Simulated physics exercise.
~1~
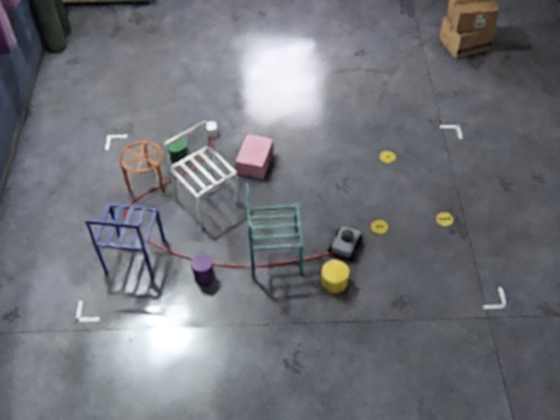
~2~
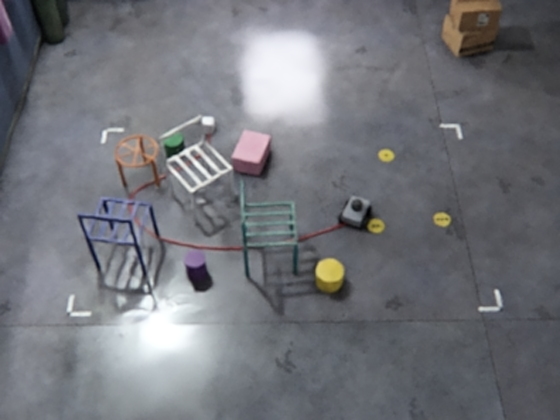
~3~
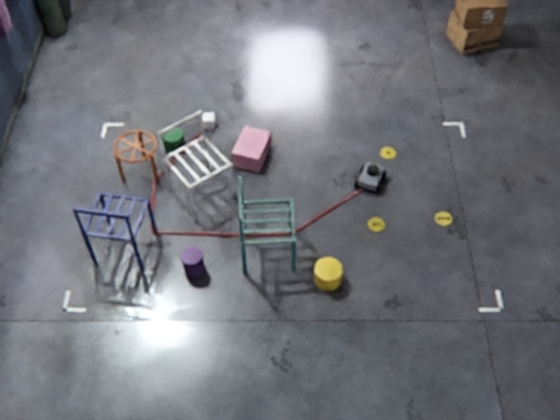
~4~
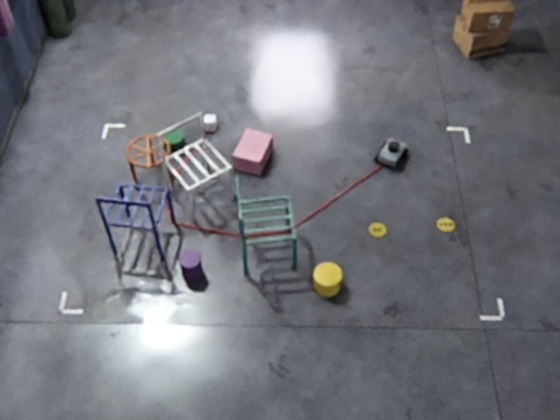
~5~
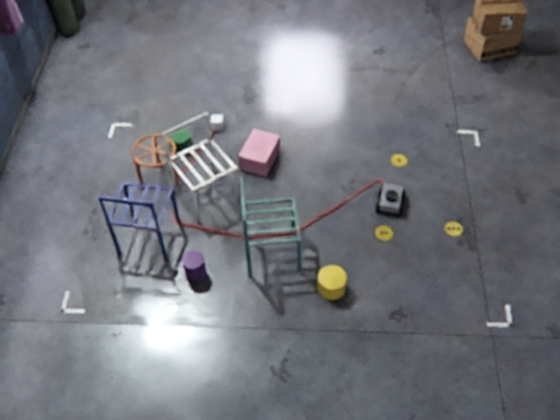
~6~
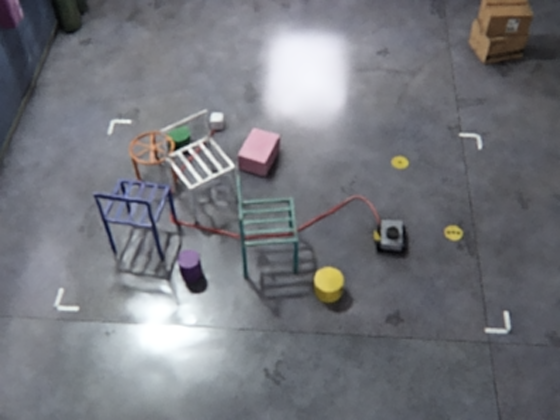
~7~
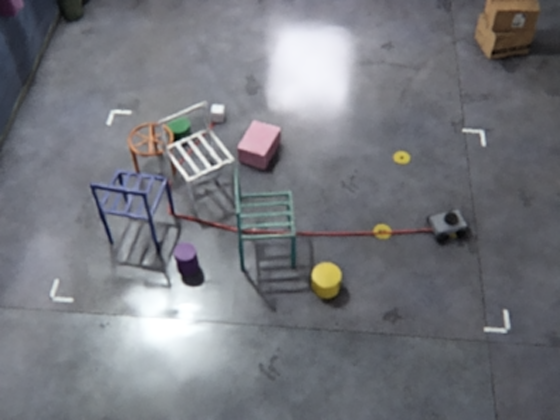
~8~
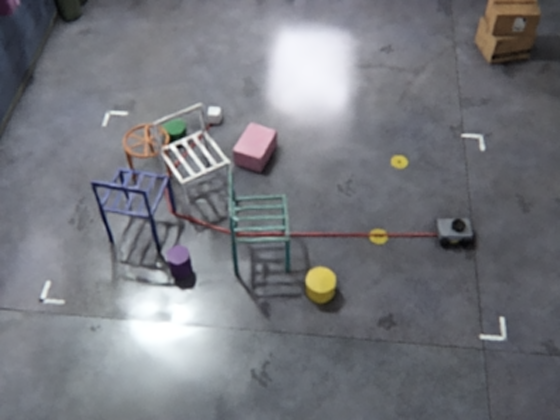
On a gray floor, a cart pulls a red lead, shifting chairs, and stops at right.
